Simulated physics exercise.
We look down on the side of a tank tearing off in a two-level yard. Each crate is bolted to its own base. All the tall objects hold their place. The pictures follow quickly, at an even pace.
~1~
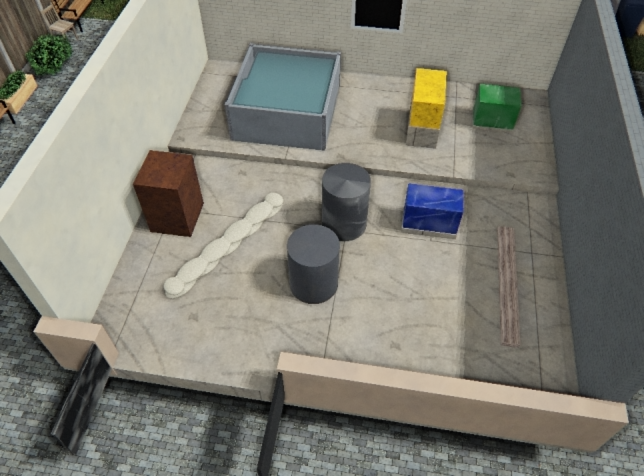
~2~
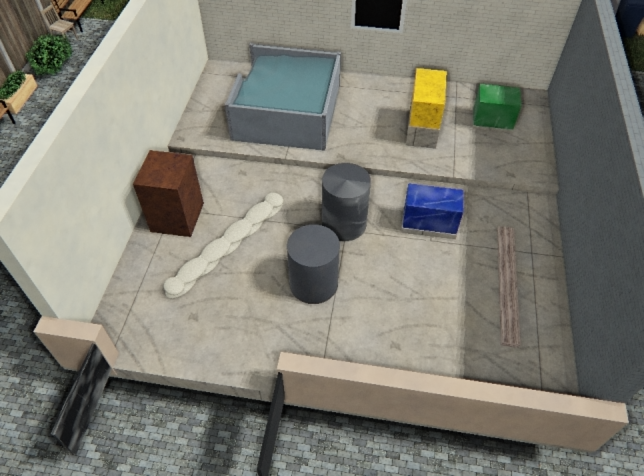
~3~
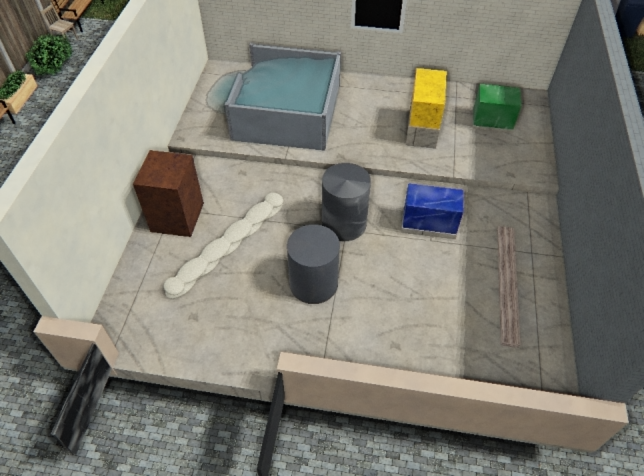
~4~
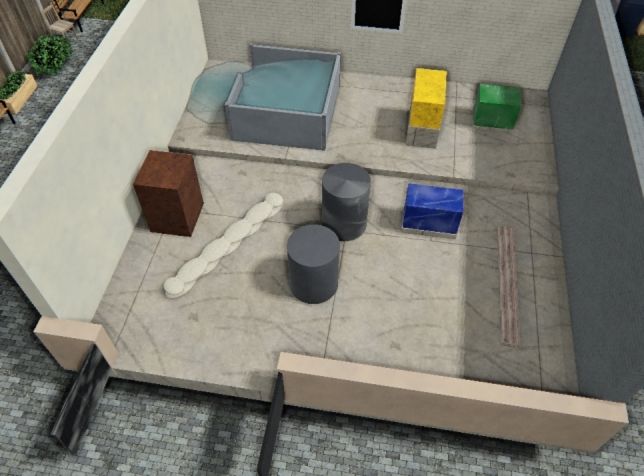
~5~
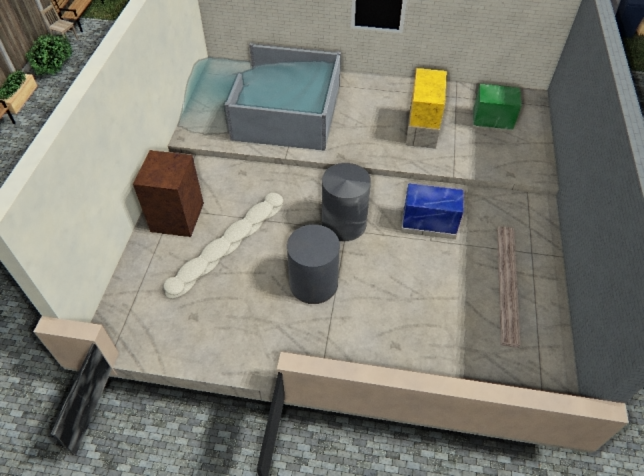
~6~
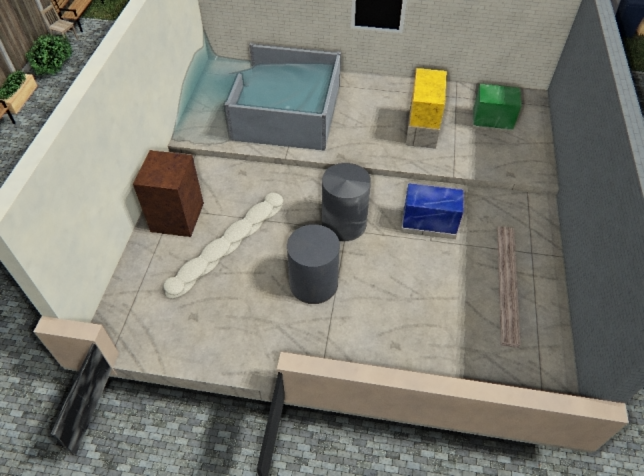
A grey tank opens on its left side and water spreads to the cream wall.
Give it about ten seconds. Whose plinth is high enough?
In the end: The green crate is soaked; the yellow crate keeps dry; the blue crate keeps dry.
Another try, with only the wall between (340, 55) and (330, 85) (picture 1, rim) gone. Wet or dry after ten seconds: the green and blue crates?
In short: The green crate takes water; the blue crate is topped.
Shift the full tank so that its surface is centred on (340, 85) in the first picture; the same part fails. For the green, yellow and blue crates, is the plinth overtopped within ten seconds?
The green crate keeps dry; the yellow crate is safe; the blue crate keeps dry.
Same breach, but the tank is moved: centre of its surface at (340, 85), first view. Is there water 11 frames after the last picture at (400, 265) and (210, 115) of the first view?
In that order: Dry, awash.
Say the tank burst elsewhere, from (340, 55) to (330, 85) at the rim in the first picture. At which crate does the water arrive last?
I say the blue crate.
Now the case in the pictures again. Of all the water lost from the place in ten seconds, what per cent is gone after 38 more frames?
Some 30 per cent.
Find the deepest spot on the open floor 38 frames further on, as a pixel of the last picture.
I would point to (81, 346).
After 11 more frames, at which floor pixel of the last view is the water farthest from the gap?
I would point to (96, 314).
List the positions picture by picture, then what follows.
The open tank at (286, 82) is whole and still, in the first picture.
The front is at a hidden place, out from the gap at (250, 84), in the second picture.
The front is at (211, 95), out from the gap at (250, 85), in the third picture.
The front is at (188, 104), out from the gap at (250, 86), in the fourth picture.
Water pours out at (250, 85) and has run to (179, 123), in the fifth picture.
The front is at (173, 135), out from the gap at (250, 85), in the sixth picture.
A moment on, water covers 10 % of the floor; the green crate not reached, the yellow crate not reached, the blue crate not reached.
Next, water covers 20 % of the floor; the green crate not reached, the yellow crate not reached, the blue crate not reached.
Then, water covers 35 % of the floor; the green crate water round its plinth, the yellow crate water round its plinth, the blue crate not reached.
Later, water covers 60 % of the floor; the green crate water round its plinth, the yellow crate water round its plinth, the blue crate water round its plinth.
In the end, water covers 85 % of the floor; the green crate was topped, the yellow crate stayed above the water, the blue crate stayed above the water.
